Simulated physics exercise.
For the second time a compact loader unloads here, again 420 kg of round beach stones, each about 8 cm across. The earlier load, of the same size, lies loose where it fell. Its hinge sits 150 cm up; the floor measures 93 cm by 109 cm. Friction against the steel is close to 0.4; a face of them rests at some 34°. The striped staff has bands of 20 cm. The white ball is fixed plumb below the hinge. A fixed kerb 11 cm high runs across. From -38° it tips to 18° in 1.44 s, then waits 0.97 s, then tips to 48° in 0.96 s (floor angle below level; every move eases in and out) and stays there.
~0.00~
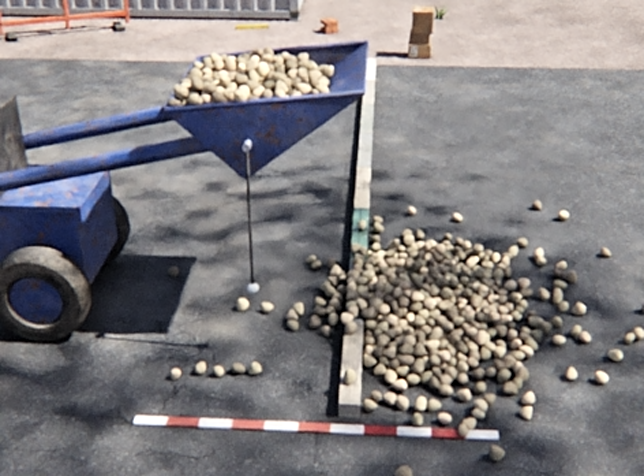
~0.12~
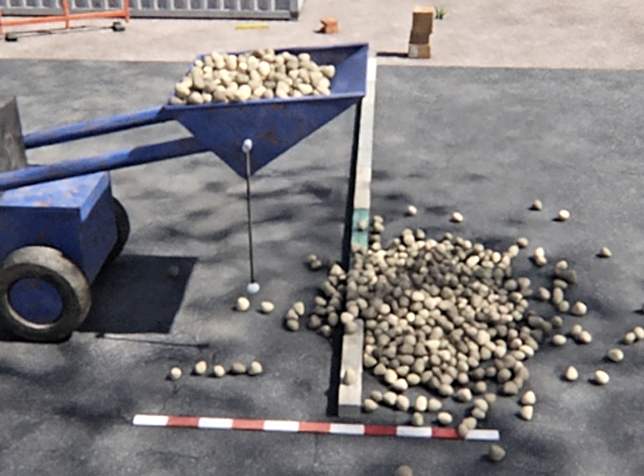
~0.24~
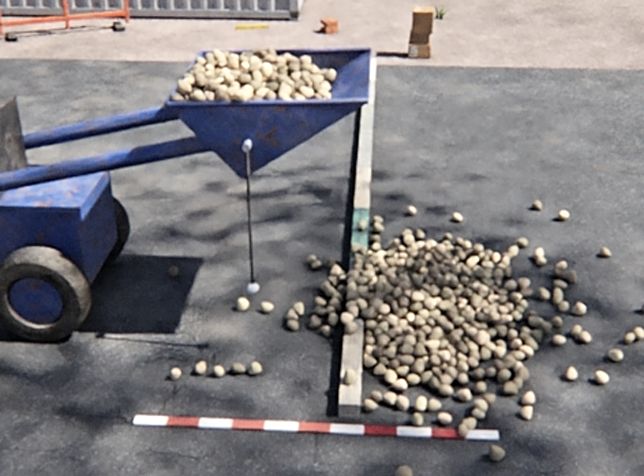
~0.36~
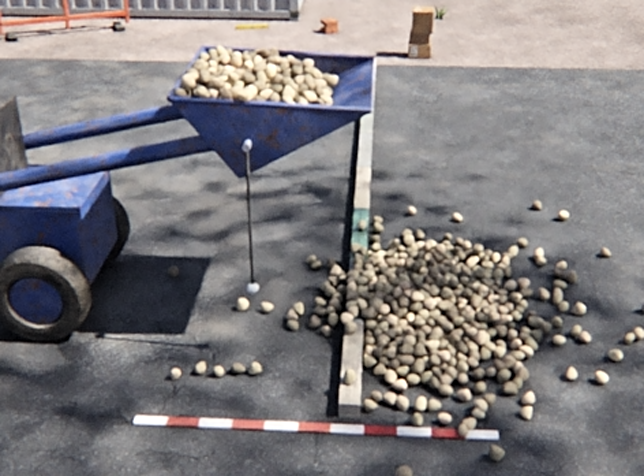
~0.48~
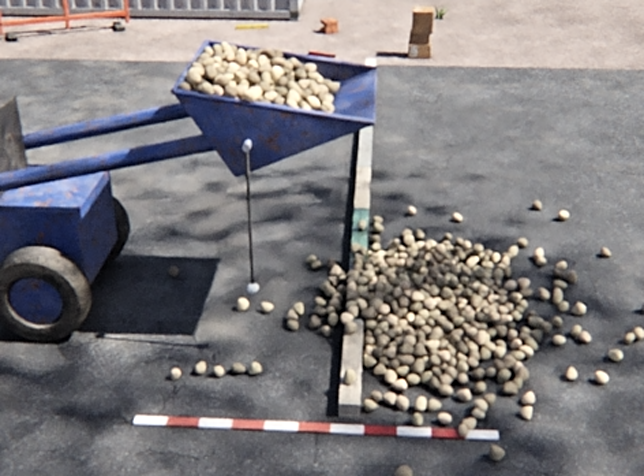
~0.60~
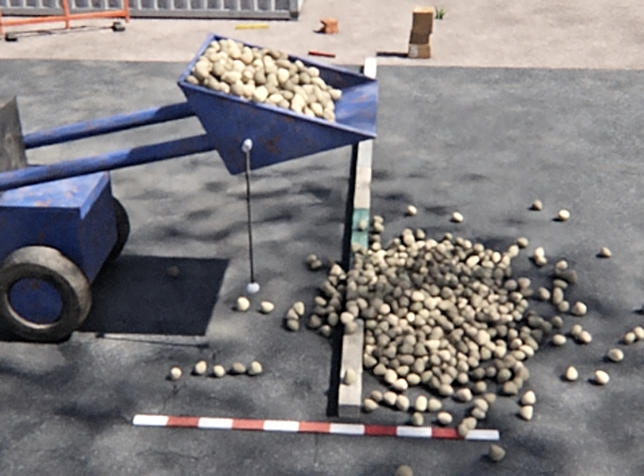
Blue loader bucket of pale round stones slowly tilting down to the right, beside a loose stone heap straddling a kerb.
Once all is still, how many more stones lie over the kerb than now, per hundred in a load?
Roughly 93 per cent of a load more.
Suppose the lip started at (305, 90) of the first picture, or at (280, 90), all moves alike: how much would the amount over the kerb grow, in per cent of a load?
About 55 and 30 per cent.
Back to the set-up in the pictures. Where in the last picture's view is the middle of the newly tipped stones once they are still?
Their middle is at about (426, 293).
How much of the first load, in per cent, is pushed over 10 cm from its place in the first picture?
About 15 per cent.
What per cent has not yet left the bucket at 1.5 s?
Roughly 85 per cent is still inside.
After 1.1 s the floor is at 9°; in per cent of one load, 100 in the bucket, 9 on this side of the kerb, 91 over the kerb; the foremost stones are past the picture's edge.
After 1.5 s the floor is at 18°; in per cent of one load, 85 in the bucket, 10 on this side of the kerb, 104 over the kerb; the foremost stones are past the picture's edge.
After 3.8 s the floor is at 48°; in per cent of one load, 0 in the bucket, 16 on this side of the kerb, 184 over the kerb; the foremost stones are past the picture's edge.
After 6.5 s the floor is at 48°; in per cent of one load, 0 in the bucket, 16 on this side of the kerb, 184 over the kerb; the foremost stones are past the picture's edge. Net gain over the kerb, 93.
